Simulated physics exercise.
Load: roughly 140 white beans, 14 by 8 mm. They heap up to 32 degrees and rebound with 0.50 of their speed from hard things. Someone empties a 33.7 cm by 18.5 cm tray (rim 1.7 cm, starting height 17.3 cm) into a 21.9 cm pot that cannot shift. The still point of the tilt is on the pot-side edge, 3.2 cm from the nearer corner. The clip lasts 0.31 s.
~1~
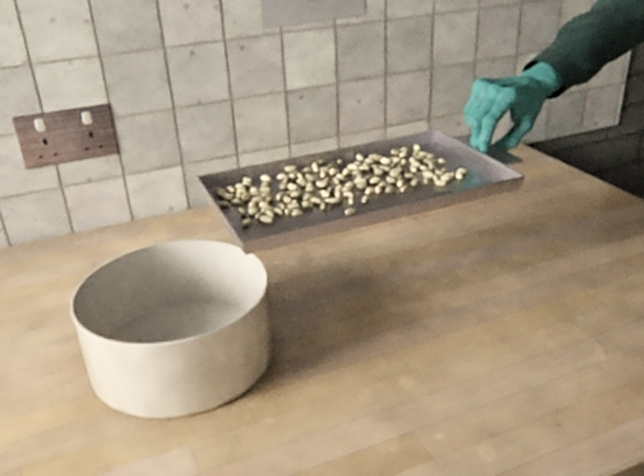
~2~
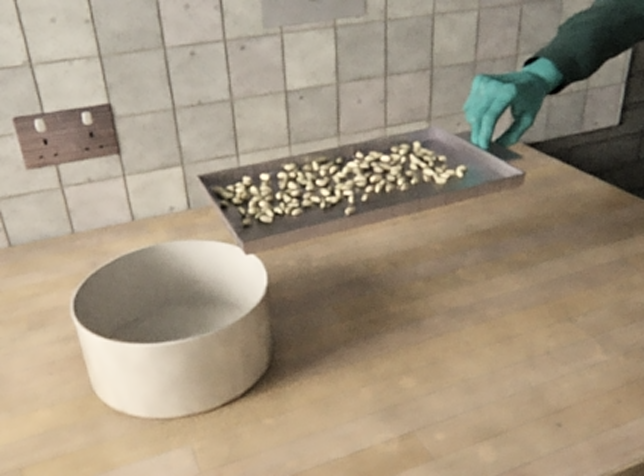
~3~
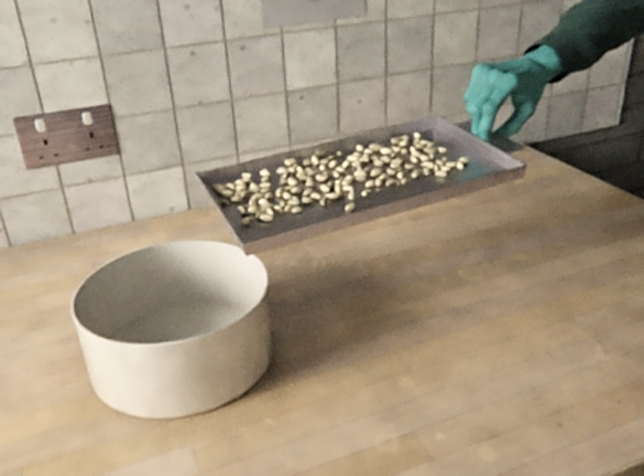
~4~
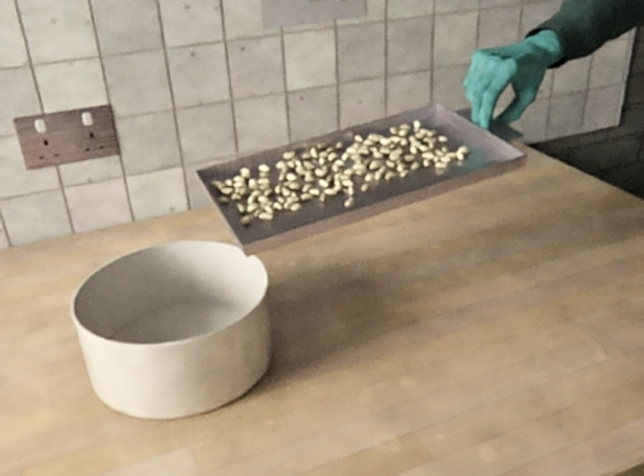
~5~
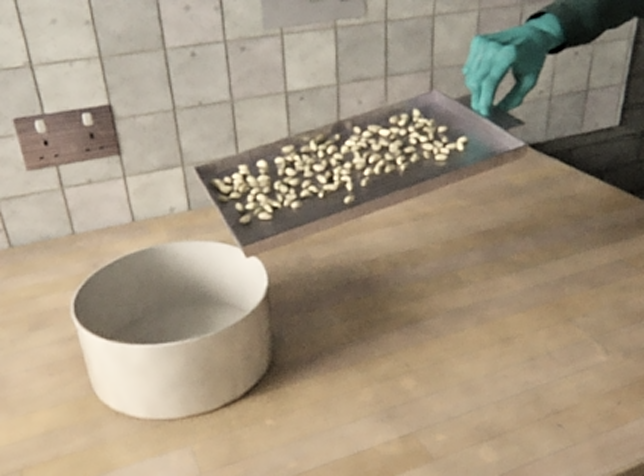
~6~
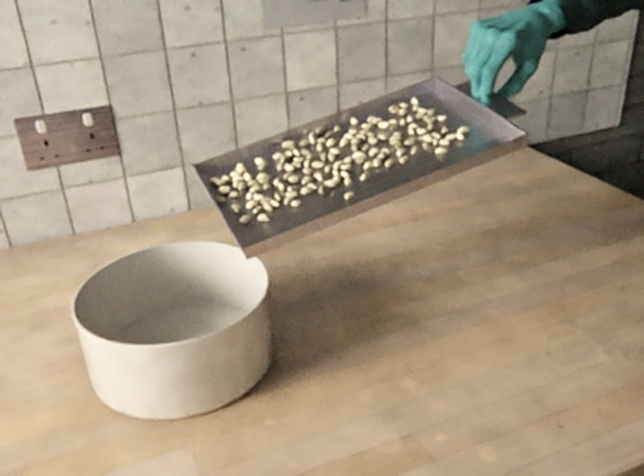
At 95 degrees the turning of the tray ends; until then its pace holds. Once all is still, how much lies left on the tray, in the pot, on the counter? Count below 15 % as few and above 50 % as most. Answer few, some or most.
Tray few, pot some, counter most.
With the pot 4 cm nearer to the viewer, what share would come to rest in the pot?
Then about 90 per cent.
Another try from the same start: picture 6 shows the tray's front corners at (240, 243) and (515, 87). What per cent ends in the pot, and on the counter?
Pot 95, counter 0.
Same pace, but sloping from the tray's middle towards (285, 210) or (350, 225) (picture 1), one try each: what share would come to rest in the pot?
About 90 and 0 per cent.
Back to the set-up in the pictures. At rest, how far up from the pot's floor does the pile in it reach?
About 1.0 cm.
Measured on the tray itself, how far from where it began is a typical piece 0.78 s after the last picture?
Some 13 cm.
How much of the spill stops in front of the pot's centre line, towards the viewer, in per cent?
About 100 per cent.
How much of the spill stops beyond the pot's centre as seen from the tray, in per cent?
About 40 per cent.
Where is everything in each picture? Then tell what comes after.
Tray tilt 0 degrees, front corners at (244, 240) and (522, 176); middle of the pieces at (338, 181); pot at (171, 285), in the first picture.
Tray tilt 1 degrees, front corners at (244, 241) and (523, 173); middle of the pieces at (338, 180), in the second picture.
Tray tilt 3 degrees, front corners at (244, 242) and (524, 165), lowest corner left front; middle of the pieces at (338, 175), in the third picture.
Tray tilt 6 degrees, front corners at (244, 244) and (525, 154), lowest corner left front; middle of the pieces at (337, 168), in the fourth picture.
Tray tilt 9 degrees, front corners at (243, 245) and (525, 144), lowest corner left front; middle of the pieces at (335, 162), in the fifth picture.
Tray tilt 12 degrees, front corners at (243, 247) and (526, 134), lowest corner left front; middle of the pieces at (332, 157); pot at (173, 287), in the sixth picture.
Then, 0.78 s after the last picture, tilt 51 degrees; the tray holds 95 %, the pot 0 %.
Then, 1.31 s after the last picture, tilt 77 degrees; the tray holds 75 %, the pot 5 %.
Then, 1.89 s after the last picture, tilt 95 degrees; the tray holds 5 %, the pot 30 %.
In the end, tray 0 %, pot 30 %, counter 70 %.
